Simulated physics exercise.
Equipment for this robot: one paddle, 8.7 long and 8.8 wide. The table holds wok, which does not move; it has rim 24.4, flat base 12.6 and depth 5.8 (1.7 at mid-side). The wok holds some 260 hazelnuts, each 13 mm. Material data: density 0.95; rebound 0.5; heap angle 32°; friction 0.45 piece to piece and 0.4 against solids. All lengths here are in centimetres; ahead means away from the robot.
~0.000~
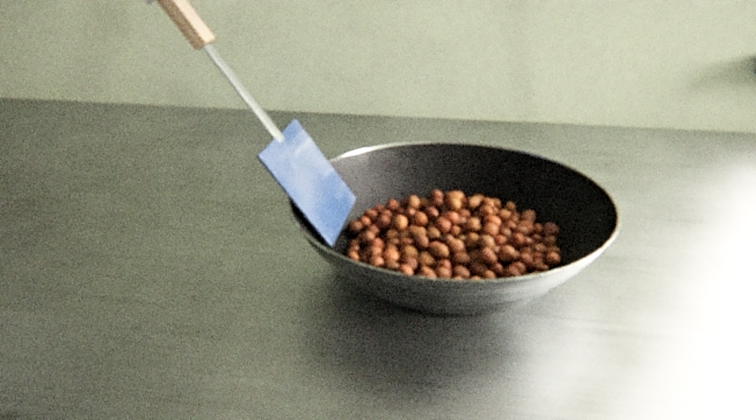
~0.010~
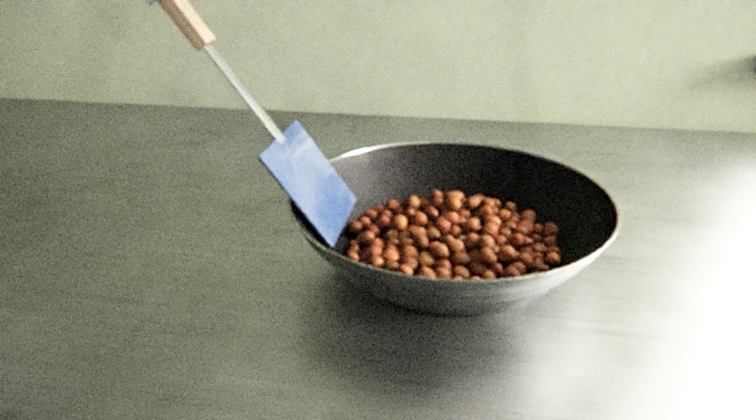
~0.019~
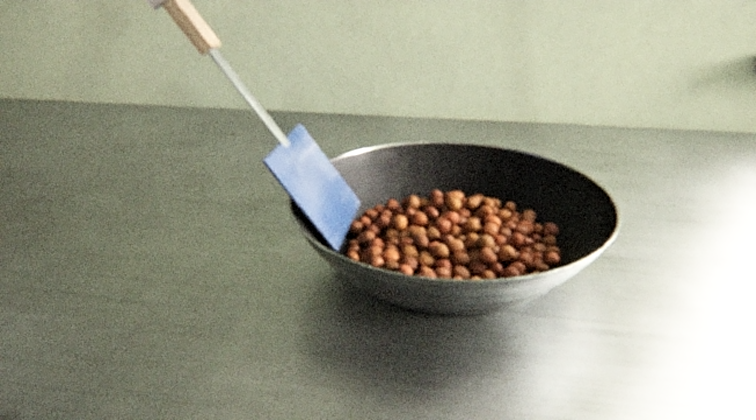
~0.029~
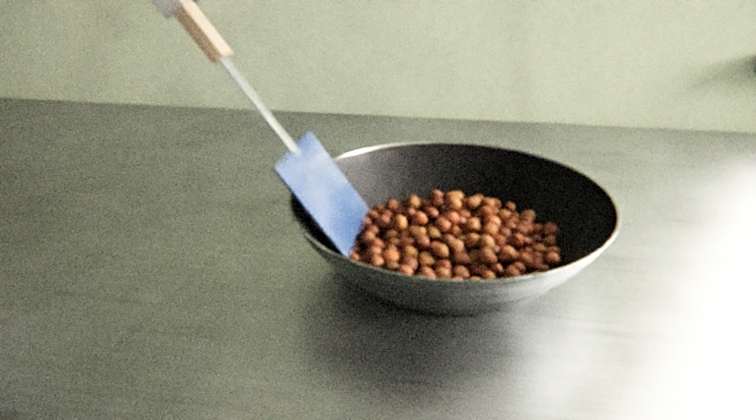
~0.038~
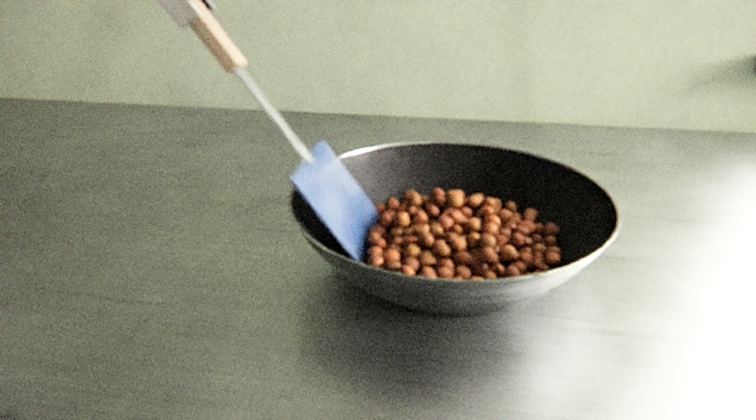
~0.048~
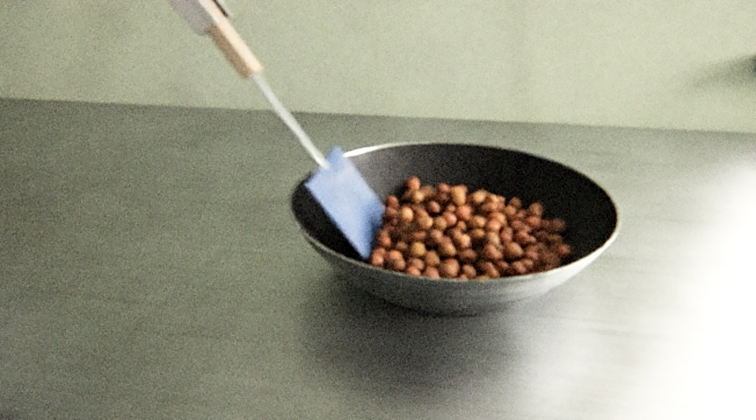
A dark grey-green tabletop against a pale green wall is seen from the front and slightly above, with bright glare at the lower right. A dark-lined wok with a grey outside holds a heap of reddish-brown hazelnuts, and a blue paddle with a wooden handle slants in from the upper left. The paddle slides a short way right and down, nudging the nuts rightward, while the wok and camera stay still.
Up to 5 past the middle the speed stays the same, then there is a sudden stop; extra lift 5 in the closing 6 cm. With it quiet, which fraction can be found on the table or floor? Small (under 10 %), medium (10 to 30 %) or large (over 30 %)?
Medium.
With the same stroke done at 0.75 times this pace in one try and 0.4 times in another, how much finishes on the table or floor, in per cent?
Estimates, in order: 10 % and 0 %.
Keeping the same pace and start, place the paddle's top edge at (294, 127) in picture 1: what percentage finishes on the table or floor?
Spill: Approx. 15 per cent.
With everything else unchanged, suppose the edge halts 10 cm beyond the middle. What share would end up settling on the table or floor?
Then roughly 50 percent would finish on the table or floor.
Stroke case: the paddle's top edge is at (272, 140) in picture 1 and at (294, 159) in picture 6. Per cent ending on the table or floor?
Around 0 per cent finishes there.
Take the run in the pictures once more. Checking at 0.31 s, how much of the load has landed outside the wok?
Roughly 10 percent.
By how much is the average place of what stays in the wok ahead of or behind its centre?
The balance point is about 4.0 cm ahead.
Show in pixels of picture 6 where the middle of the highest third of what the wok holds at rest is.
(539, 231).
After 0.07 s, sloping 54°, highest piece 5 above the table; 257 in the wok.
After 0.10 s, sloping 54°, highest piece 7 above the table; 257 in the wok.
After 0.31 s, sloping 54°, highest piece 14 above the table; 216 in the wok, 20 on the table or floor, 21 on the blade or in flight.
After 1.36 s, sloping 54°, highest piece 5 above the table; 216 in the wok, 41 on the table or floor.
In the end, 216 in the wok, 41 on the table or floor. That is 16 % on the table or floor.
